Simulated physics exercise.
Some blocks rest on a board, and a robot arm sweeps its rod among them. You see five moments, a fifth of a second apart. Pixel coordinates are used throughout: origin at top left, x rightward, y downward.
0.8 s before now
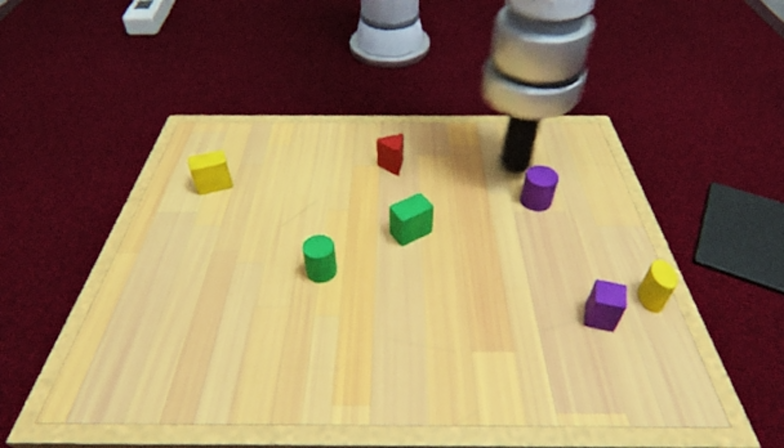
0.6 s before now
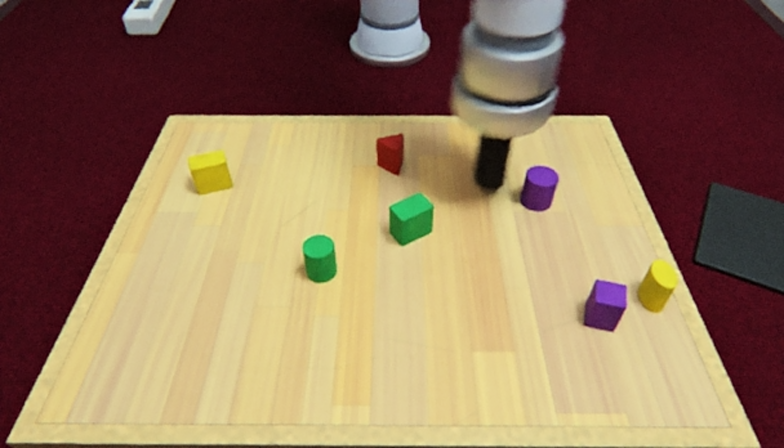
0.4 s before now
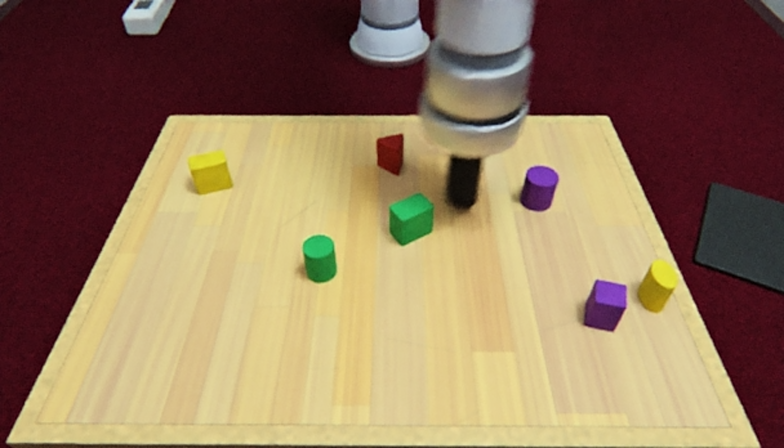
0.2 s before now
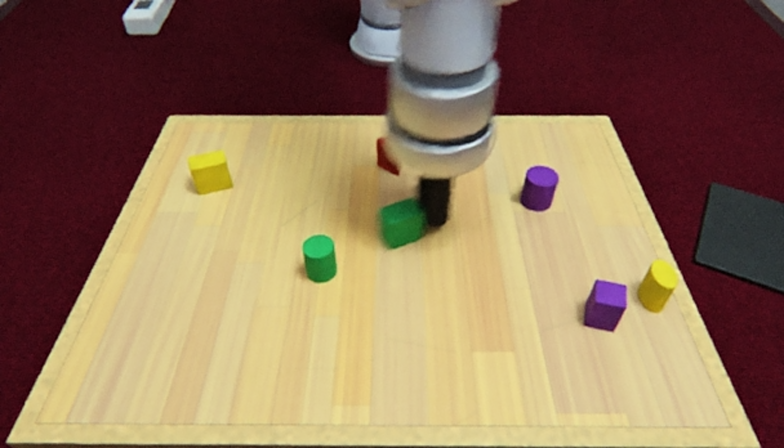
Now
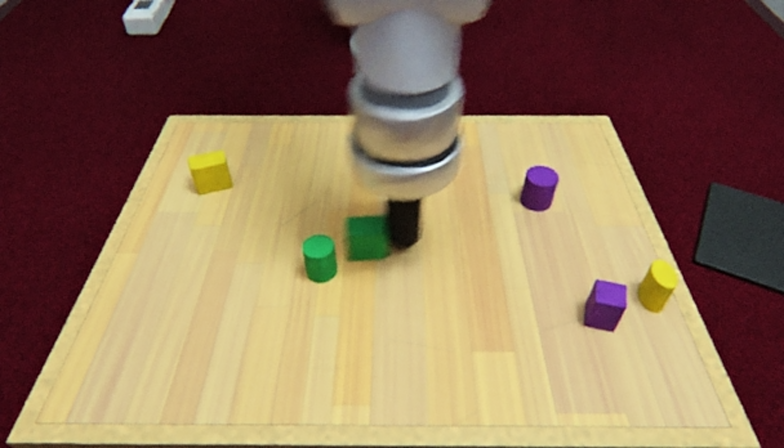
A grey robot arm with a black rod sweeps steadily leftward and toward the viewer over a pale wooden board on dark red cloth, seen from above by a still camera. A yellow block sits at left, a red one at back, green block and cylinder mid-board, purple and yellow pieces at right. The rod meets the green block and pushes it left, close to the green cylinder.
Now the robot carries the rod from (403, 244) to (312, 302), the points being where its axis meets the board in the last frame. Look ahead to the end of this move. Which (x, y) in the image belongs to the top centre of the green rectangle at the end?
My best guess is (322, 231).
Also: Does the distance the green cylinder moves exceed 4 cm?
Going by the path, no.
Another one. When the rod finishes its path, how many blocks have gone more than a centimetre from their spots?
Shifted over 1 cm: Two.
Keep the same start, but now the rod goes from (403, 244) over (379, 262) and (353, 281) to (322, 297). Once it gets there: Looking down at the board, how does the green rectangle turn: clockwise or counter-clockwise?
It is turned clockwise.
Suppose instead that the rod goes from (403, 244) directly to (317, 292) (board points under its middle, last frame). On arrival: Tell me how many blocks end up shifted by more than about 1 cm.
By the end, two blocks will have moved.
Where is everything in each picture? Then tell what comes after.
The first picture shows lower end of the rod at (515, 163), tops of blocks, green cylinder at (318, 246), green rectangle at (412, 206).
The second picture shows rod at (489, 180), blocks as before.
The third picture shows rod at (462, 198), blocks as before.
The fourth picture shows rod at (433, 216), green rectangle at (401, 210).
The fifth picture shows rod at (403, 235), green cylinder at (318, 246), green rectangle at (366, 225).
What follows on the original path. One third of the way, rod at (374, 254); green cylinder at (305, 249); green rectangle at (335, 232), turned 20° clockwise.
Two thirds of the way, rod at (344, 273); green cylinder at (303, 250); green rectangle at (322, 231), turned 45° clockwise.
At the end, rod at (310, 293); green cylinder at (297, 250); green rectangle at (322, 231), turned 50° clockwise.
